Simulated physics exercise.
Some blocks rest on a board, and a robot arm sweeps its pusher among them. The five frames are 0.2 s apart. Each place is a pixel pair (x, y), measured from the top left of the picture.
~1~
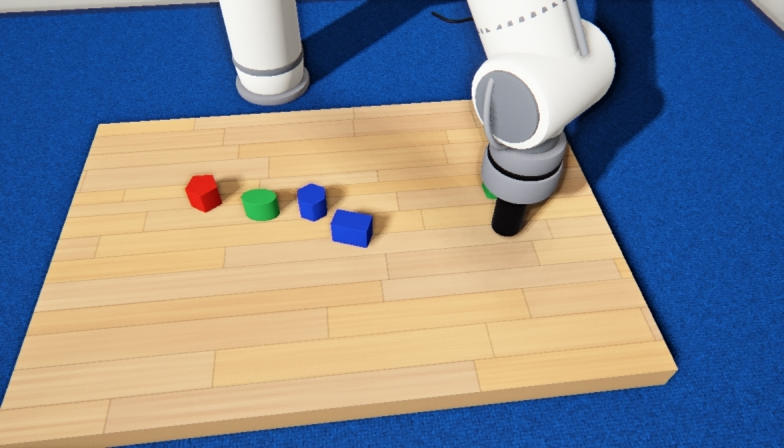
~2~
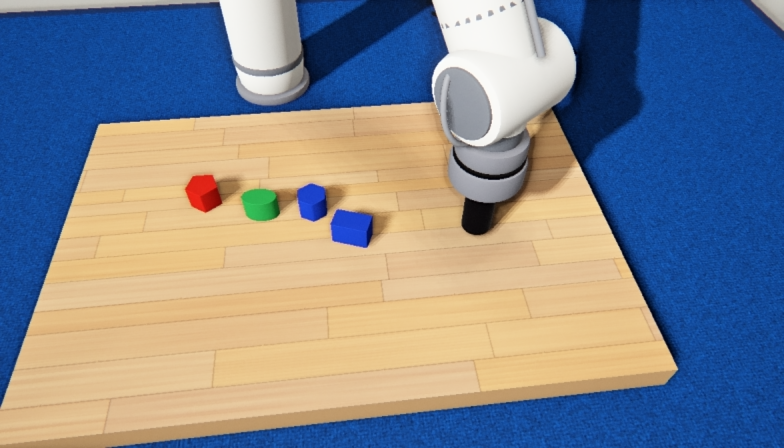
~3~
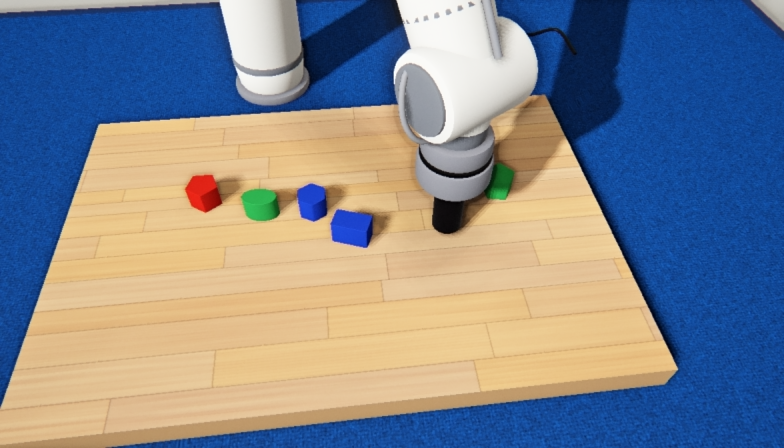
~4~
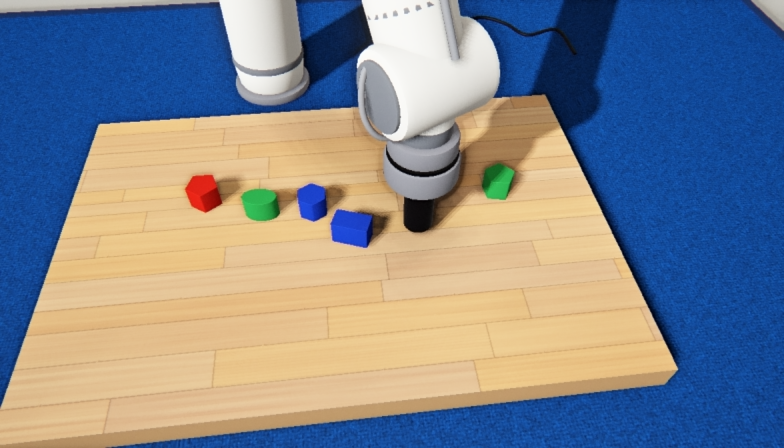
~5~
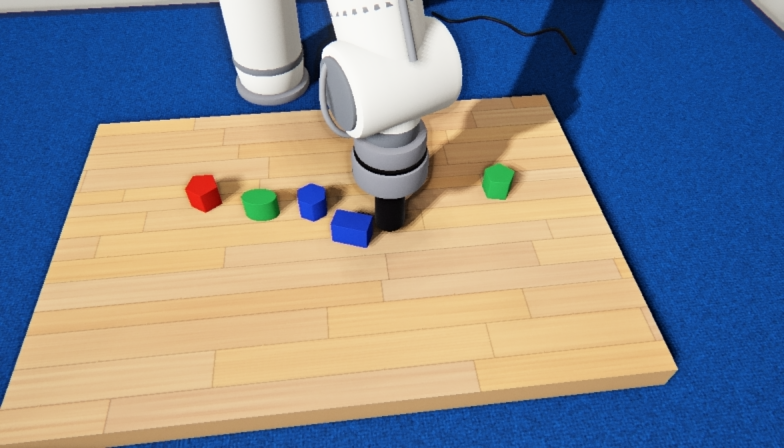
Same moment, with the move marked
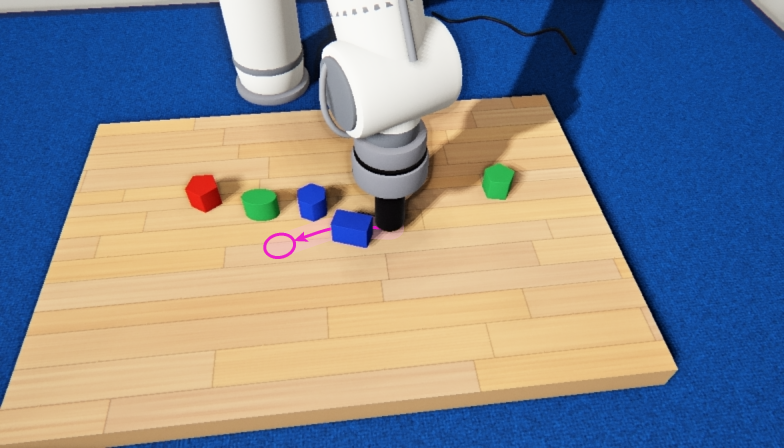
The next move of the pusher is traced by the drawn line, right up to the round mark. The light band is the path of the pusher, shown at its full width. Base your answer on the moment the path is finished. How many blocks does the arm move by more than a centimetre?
This push will displace one block.
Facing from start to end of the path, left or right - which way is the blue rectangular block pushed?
It moves left.
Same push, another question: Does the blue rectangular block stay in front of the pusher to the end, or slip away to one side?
The pusher loses it on the way.
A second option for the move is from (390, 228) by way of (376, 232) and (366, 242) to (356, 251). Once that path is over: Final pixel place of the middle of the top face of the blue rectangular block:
It ends at (323, 229).
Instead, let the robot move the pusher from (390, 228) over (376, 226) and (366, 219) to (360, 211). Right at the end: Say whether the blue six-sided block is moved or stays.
Well, the blue six-sided block holds its place.
Path on the board, from (390, 228) via (334, 228), ending at (280, 246).
The first path, step by step. One third of the way, pusher (352, 220); blue rectangular block (321, 226), turned 30° anticlockwise.
Two thirds of the way, pusher (314, 226); blue rectangular block (295, 241), turned 80° anticlockwise.
At the end, pusher (278, 238); blue six-sided block in place; blue rectangular block (279, 256), turned 115° anticlockwise.
